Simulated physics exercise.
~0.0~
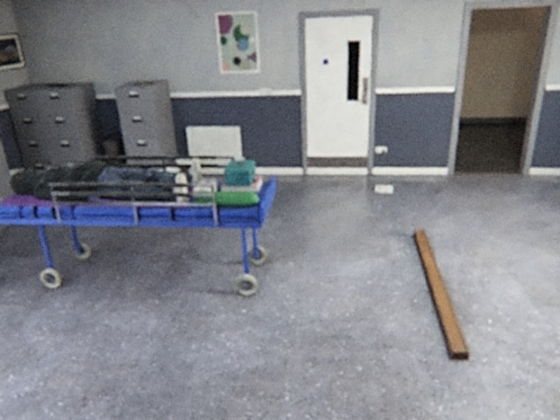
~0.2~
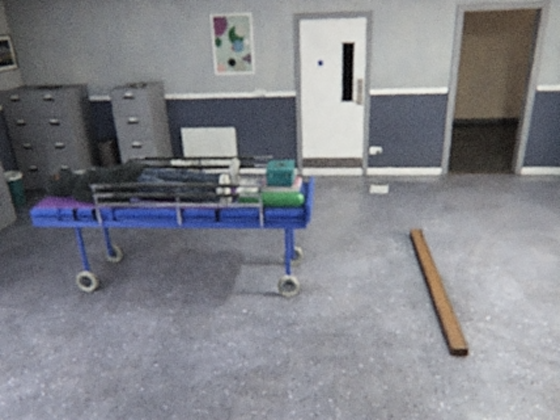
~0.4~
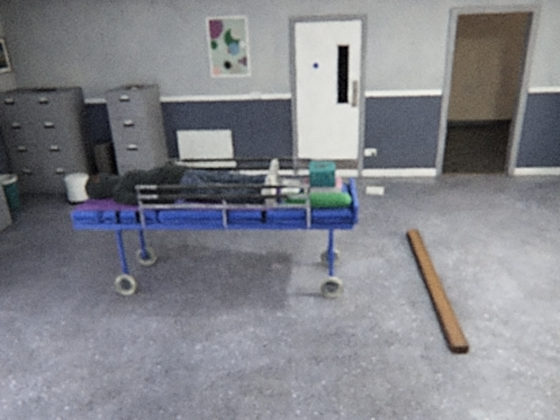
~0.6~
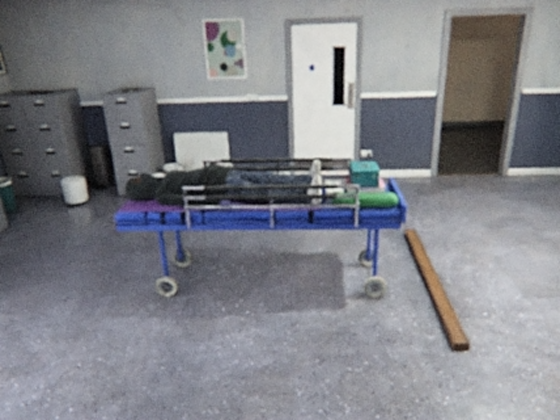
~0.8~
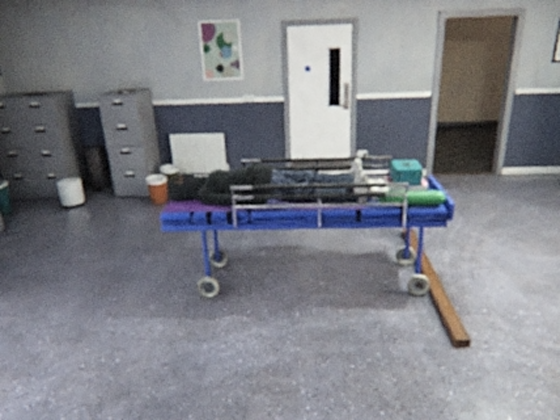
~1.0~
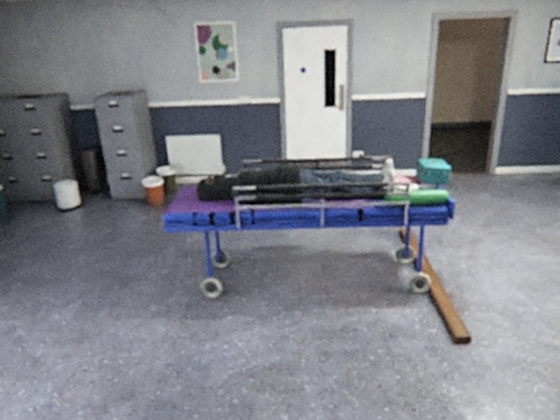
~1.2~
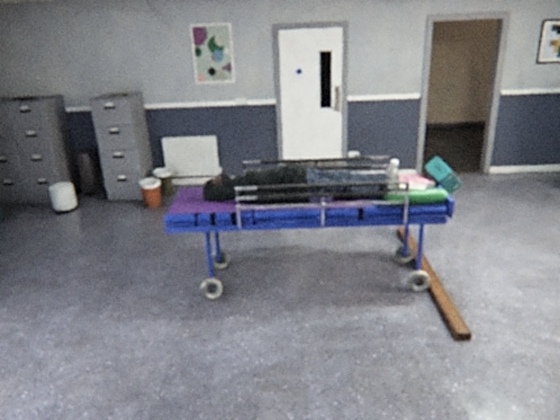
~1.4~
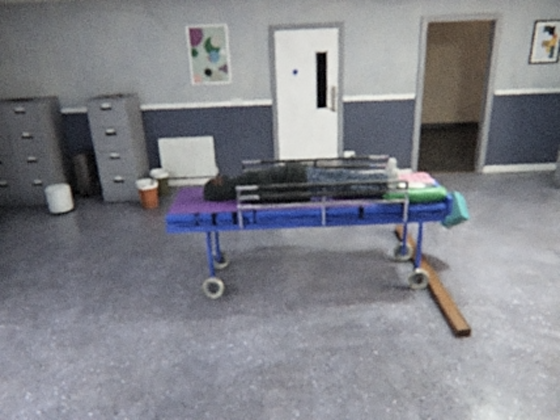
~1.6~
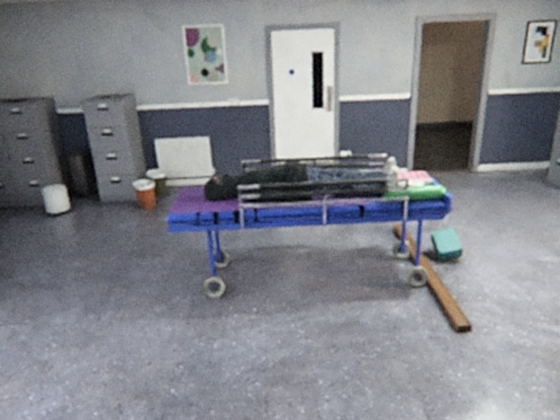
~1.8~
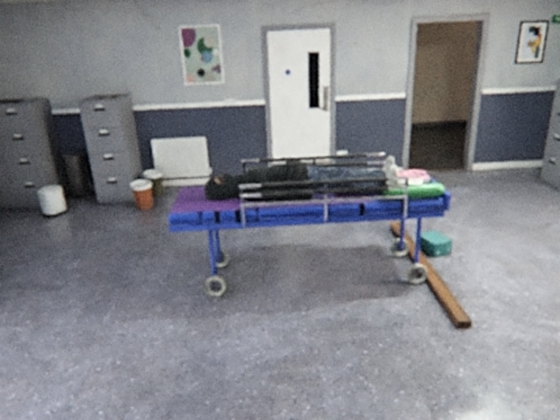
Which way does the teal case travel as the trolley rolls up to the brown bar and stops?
The teal case moves to the right, riding along with the trolley and then sliding on over its right end.
